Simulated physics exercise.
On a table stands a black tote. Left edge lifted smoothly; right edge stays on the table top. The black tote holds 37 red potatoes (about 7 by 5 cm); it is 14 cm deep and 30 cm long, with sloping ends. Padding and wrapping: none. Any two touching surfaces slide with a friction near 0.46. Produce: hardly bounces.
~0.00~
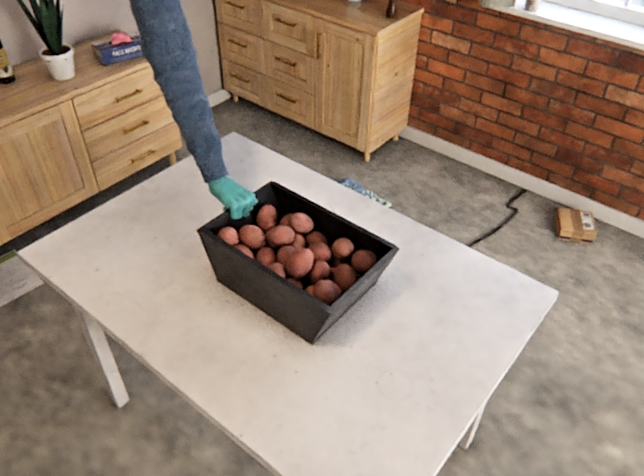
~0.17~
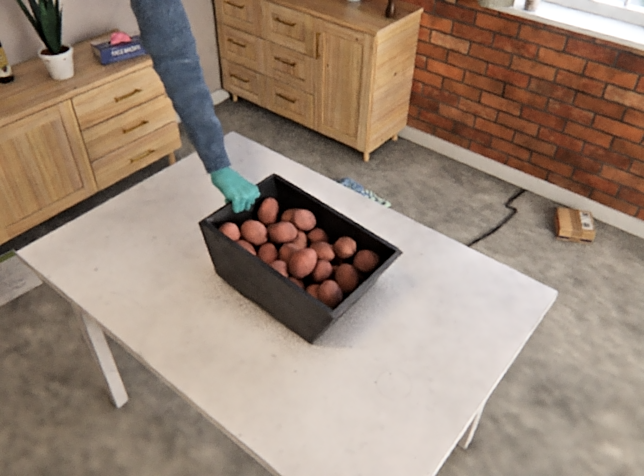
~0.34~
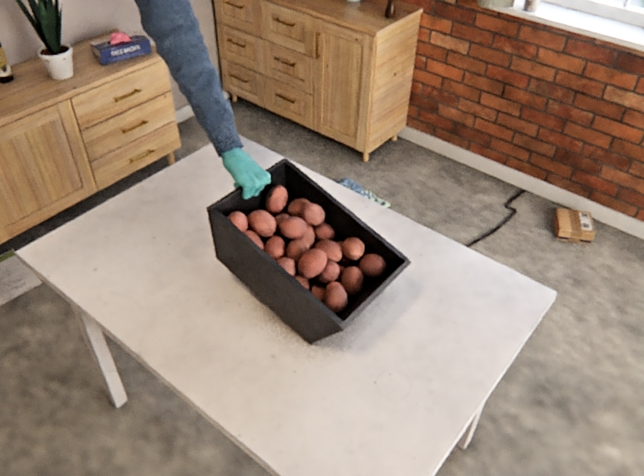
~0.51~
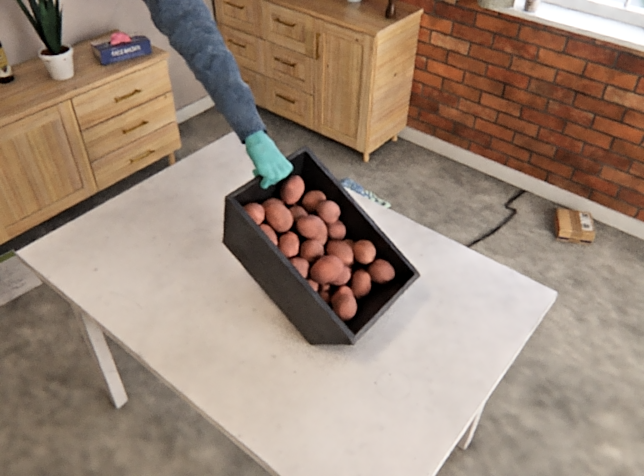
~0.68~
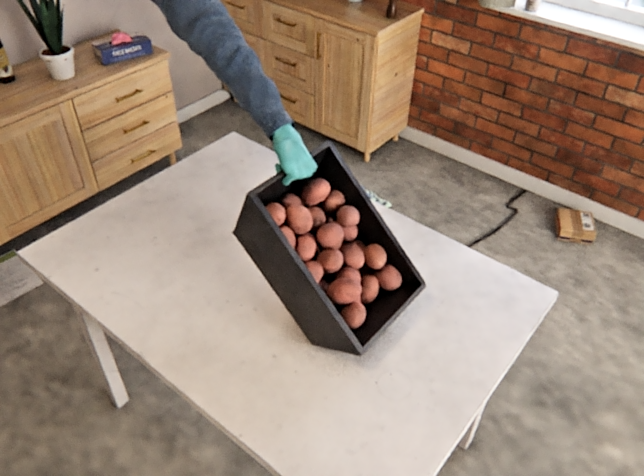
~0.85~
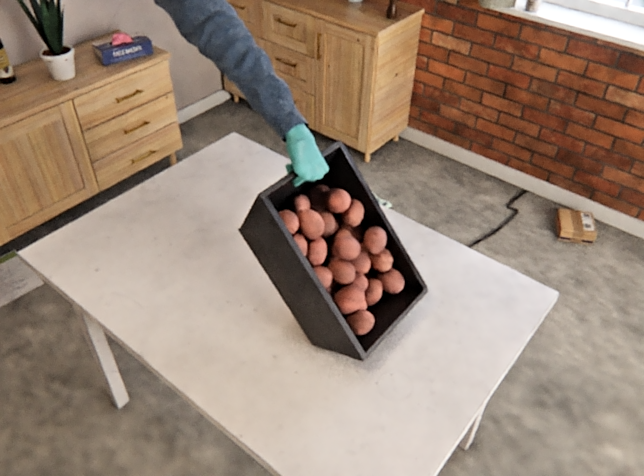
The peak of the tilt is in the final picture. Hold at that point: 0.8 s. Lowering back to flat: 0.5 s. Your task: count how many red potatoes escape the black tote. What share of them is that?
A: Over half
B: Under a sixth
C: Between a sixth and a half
B, under a sixth.
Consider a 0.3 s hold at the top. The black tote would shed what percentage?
Black tote 0%.
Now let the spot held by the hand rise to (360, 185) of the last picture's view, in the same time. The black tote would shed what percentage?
Black tote: 40 %.
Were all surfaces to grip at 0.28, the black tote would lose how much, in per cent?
Black tote 10 per cent.
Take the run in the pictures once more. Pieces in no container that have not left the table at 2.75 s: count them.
Some 0 in number.
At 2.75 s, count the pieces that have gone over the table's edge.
Around 0, roughly.
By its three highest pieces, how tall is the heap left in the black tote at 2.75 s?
About 14 cm.
After 1.15 s, tilt 47°; 0 of 37 out of the black tote.
After 1.53 s, tilt 47°; 0 of 37 out of the black tote.
After 2.07 s, tilt 3°; 0 of 37 out of the black tote.
Final count (at 2.75 s), 0 of 37 out of the black tote. Asked share, 0 of 37, 0 per cent.
